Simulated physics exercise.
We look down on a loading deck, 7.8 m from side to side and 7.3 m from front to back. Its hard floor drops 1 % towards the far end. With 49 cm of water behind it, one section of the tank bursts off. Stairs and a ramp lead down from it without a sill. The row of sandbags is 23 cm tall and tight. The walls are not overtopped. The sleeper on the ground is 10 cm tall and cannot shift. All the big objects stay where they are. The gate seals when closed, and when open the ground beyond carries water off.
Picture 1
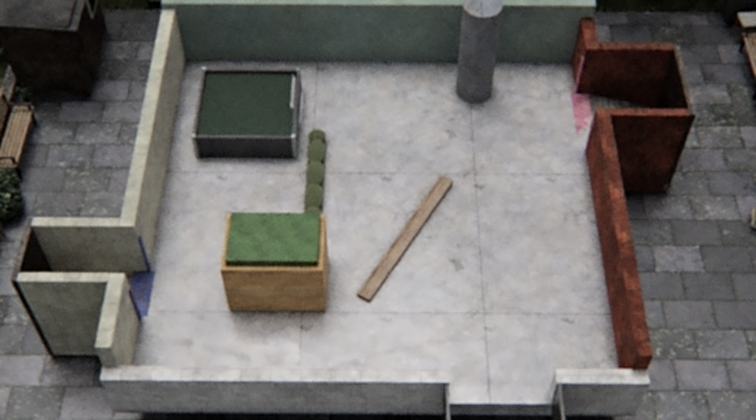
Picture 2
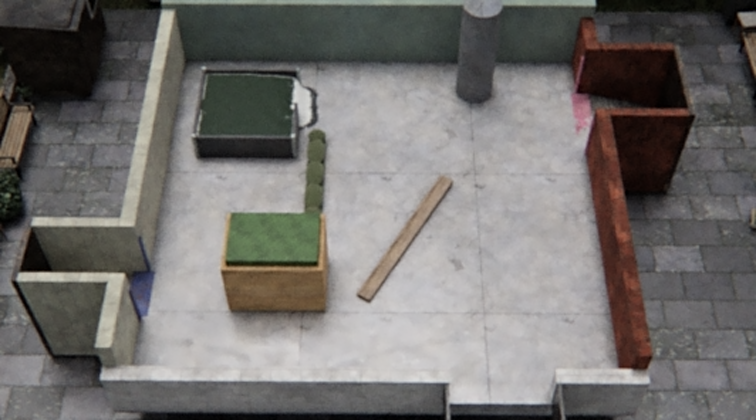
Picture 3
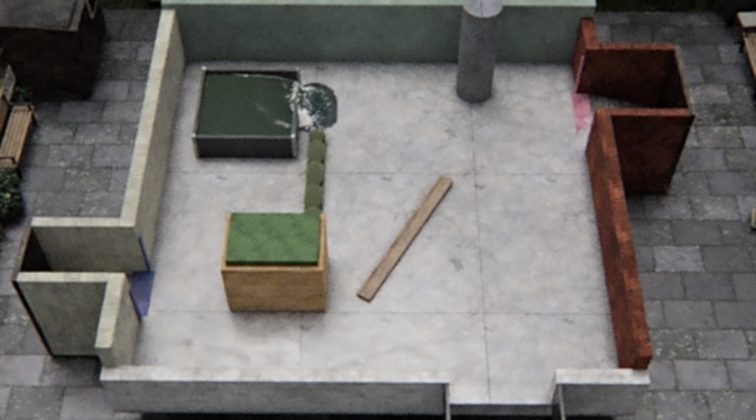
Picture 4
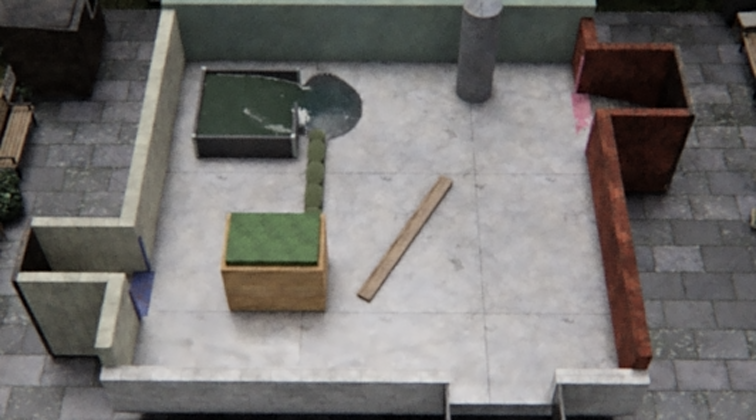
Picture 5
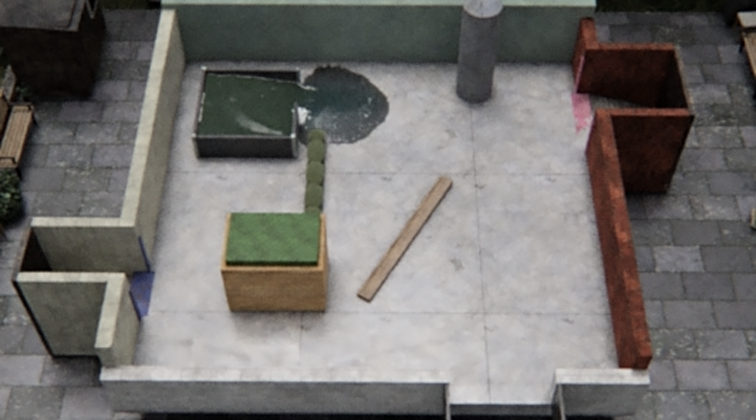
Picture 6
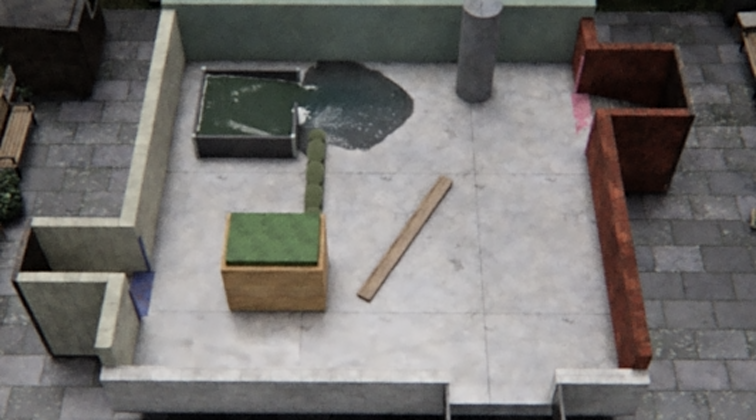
Water bursting from the right side of a dark square tank, spreading rightward in a widening puddle across a pale walled floor.
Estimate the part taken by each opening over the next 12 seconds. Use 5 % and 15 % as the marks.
The gate takes under 5 %; the flight of stairs down (marked blue) takes not even 5 %; the down ramp (marked pink) takes above 15 %.
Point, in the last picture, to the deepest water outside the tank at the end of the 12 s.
Around (565, 73).
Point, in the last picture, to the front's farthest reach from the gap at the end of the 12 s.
Near (611, 390).
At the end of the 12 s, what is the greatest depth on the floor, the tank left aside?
Up to some 6 cm.
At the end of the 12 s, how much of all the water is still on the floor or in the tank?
About 76 per cent.
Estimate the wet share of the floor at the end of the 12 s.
About 55 per cent.
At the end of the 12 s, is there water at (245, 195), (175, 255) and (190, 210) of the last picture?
In that order: Not reached, dry, dry.
A moment later water covers 15 % of the floor and is deepest (25 cm) near (309, 104); gone so far, the gate 0 %, the flight of stairs down (marked blue) 0 %, the down ramp (marked pink) 0 %.
Soon after water covers 20 % of the floor and is deepest (21 cm) near (456, 79); gone so far, the gate 0 %, the flight of stairs down (marked blue) 0 %, the down ramp (marked pink) 0 %.
Next water covers 30 % of the floor and is deepest (18 cm) near (564, 67); gone so far, the gate 0 %, the flight of stairs down (marked blue) 0 %, the down ramp (marked pink) 3 %.
Later on water covers 40 % of the floor and is deepest (9 cm) near (537, 73); gone so far, the gate 0 %, the flight of stairs down (marked blue) 0 %, the down ramp (marked pink) 15 %.
At the end water covers 55 % of the floor and is deepest (6 cm) near (565, 73); gone so far, the gate 0 %, the flight of stairs down (marked blue) 0 %, the down ramp (marked pink) 23 %.
